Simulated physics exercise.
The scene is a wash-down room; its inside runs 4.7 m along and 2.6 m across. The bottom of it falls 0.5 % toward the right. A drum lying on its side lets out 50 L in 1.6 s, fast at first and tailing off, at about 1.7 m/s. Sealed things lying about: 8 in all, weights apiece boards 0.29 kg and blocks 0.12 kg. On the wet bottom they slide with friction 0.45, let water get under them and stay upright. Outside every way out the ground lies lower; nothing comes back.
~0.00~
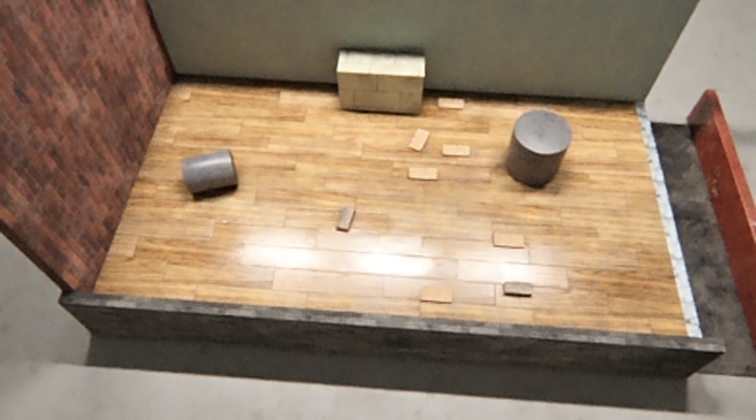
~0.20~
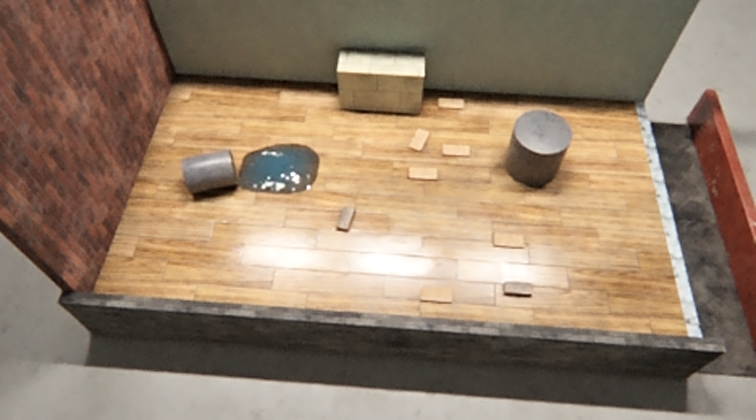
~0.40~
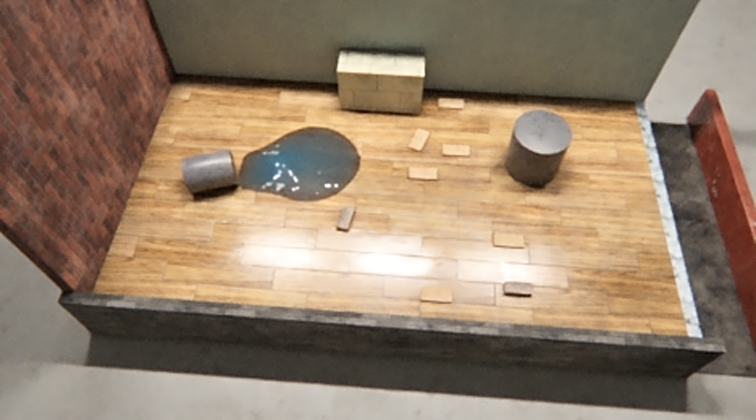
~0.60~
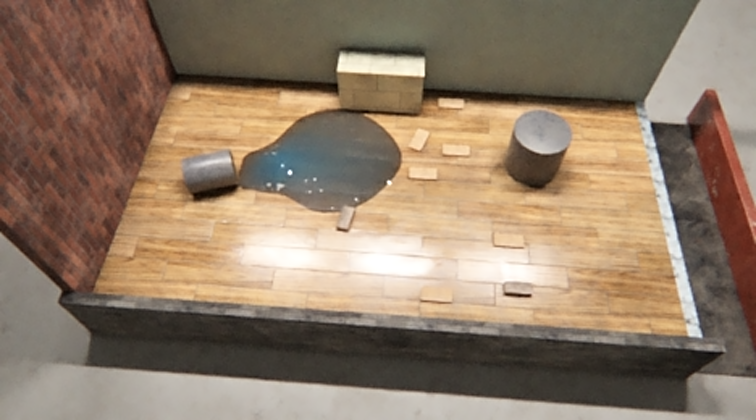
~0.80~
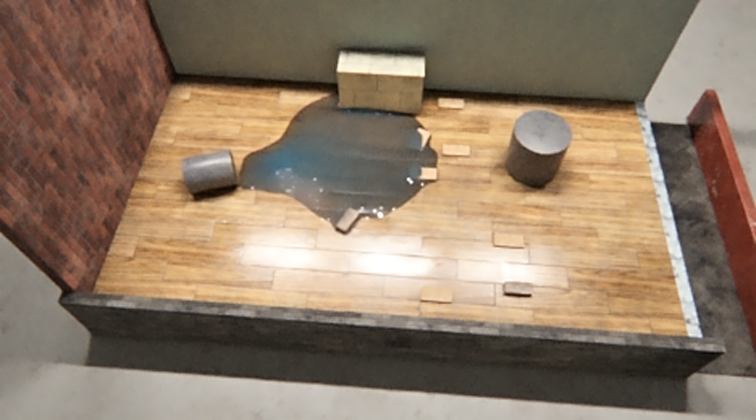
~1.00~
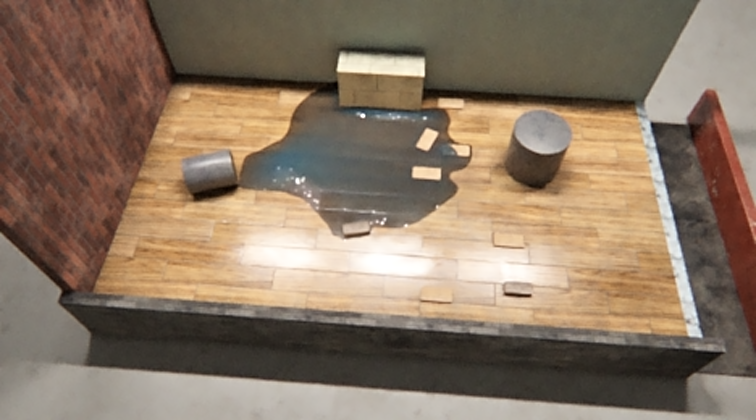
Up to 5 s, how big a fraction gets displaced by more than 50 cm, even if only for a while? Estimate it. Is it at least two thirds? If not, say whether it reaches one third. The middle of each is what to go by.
It sits between the thirds.
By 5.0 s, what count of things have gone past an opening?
That makes 2 by then.
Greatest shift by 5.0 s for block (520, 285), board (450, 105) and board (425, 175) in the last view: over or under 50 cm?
Below the mark, below the mark, above the mark.
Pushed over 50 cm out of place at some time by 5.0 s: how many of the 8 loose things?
3.
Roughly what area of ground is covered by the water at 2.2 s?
That flooded area is roughly 3.5 m2.
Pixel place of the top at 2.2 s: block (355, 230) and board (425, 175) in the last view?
(370, 252) and (499, 178), roughly.
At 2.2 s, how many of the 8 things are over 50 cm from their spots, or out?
By then the count is 3.
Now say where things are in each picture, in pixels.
In the first picture, a block at (346, 217), on the bottom; a board at (419, 139) rests on the ground; water covers 0.0 m2; 0 of 8 have shifted.
In the second picture, a block at (346, 217) rests on the ground; a board at (419, 139), on the bottom; water covers 0.3 m2; 0 of 8 have shifted.
In the third picture, a block at (346, 217) rests on the ground; a board at (419, 139) rests on the ground; 0.7 m2 under water; 0 of 8 have shifted.
In the fourth picture, a block at (346, 217) rests on the ground; a board at (419, 139), on the bottom; 1.2 m2 under water; 0 of 8 have shifted.
In the fifth picture, a block at (348, 219), on the bottom; a board at (420, 139), on the bottom; water covers 1.7 m2; 0 of 8 have shifted.
In the sixth picture, a block at (356, 228) rests on the ground, 14 cm from its start; a board at (427, 140), afloat, 8 cm from its start; water covers 2.2 m2; 2 of 8 have shifted.
After 1.4 s 0 of 8 are over 50 cm from their spots; 3 afloat.
After 2.2 s 3 of 8 are over 50 cm from their spots; 3 afloat.
After 3.5 s 3 of 8 are over 50 cm from their spots; 1 afloat.
After 5.0 s 3 of 8 are over 50 cm from their spots, and 3 have been at some point; 0 afloat.
